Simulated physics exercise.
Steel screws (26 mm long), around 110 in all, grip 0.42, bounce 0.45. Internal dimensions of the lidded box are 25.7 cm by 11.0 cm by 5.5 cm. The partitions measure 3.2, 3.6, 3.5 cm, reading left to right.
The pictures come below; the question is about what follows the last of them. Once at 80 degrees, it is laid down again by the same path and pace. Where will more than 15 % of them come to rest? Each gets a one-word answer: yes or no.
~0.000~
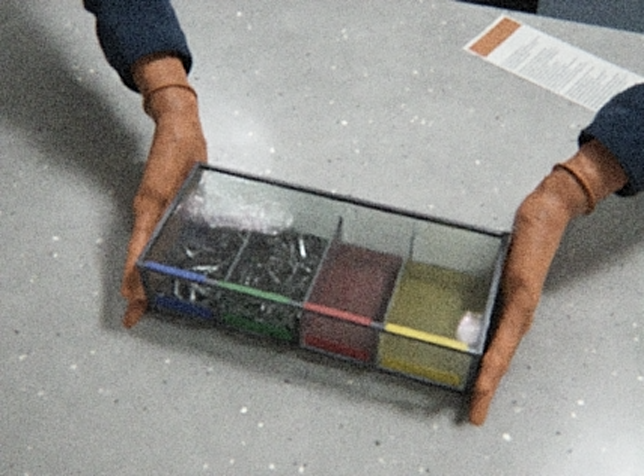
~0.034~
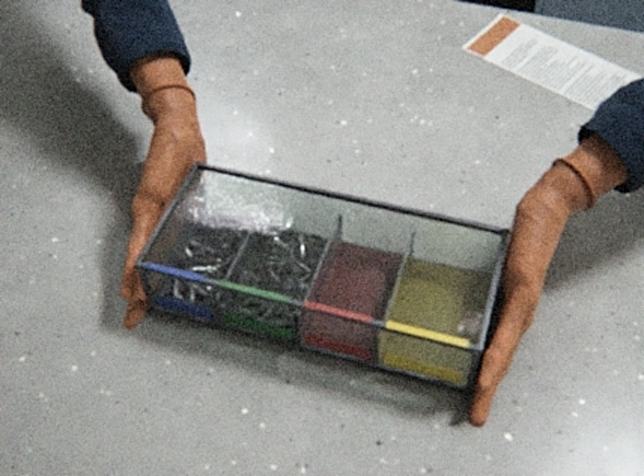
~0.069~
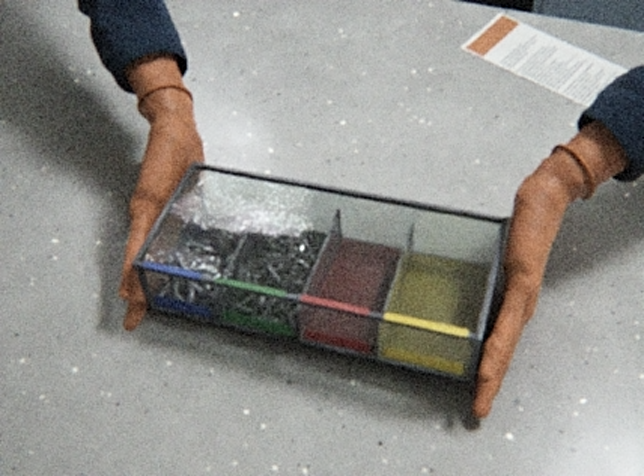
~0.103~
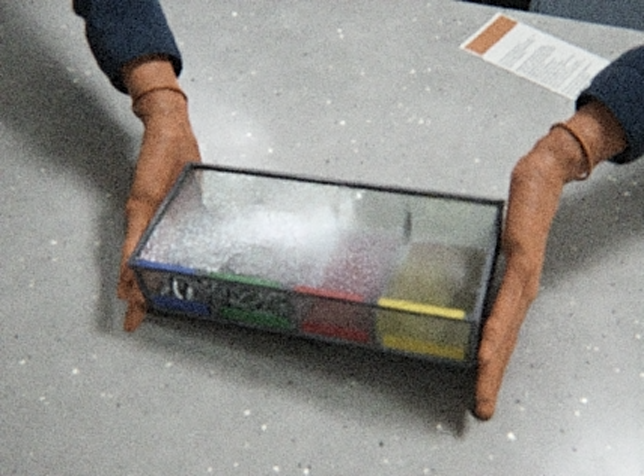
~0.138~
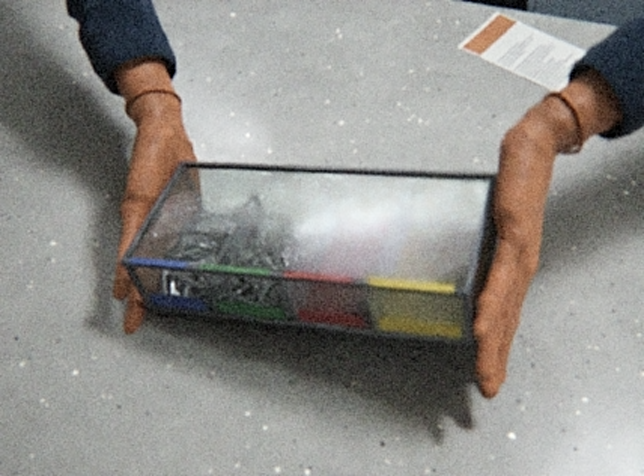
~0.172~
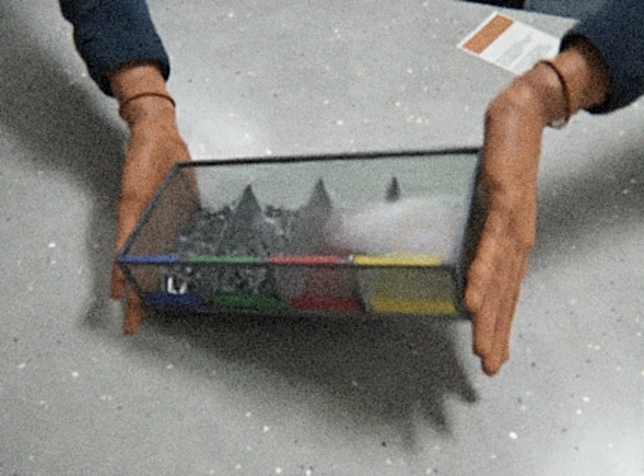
My answers are red no, blue yes, green yes, yellow no.
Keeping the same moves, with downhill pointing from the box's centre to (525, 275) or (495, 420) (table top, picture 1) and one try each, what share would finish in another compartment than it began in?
Approximately 50 percent, then 45 percent.
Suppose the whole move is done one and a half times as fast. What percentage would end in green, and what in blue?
Green = 30 %; blue = 70 %.
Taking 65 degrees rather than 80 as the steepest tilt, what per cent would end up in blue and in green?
In per cent, blue 50 and green 50.
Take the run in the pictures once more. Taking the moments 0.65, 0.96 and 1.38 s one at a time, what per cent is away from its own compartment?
In order, some 5, 15 and 15.
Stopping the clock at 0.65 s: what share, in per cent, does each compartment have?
Red 0 %, blue 45 %, green 55 %, yellow 0 %.
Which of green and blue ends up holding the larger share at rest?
That would be the blue compartment.
Then, at 0.65 s, tilt 79 degrees; blue 45 %, green 55 %.
After 0.96 s, tilt 33 degrees; blue 60 %, green 40 %.
After 1.38 s, tilt 0 degrees; blue 60 %, green 40 %.
At rest (1.7 s), red 0 %, blue 60 %, green 40 %, yellow 0 %.
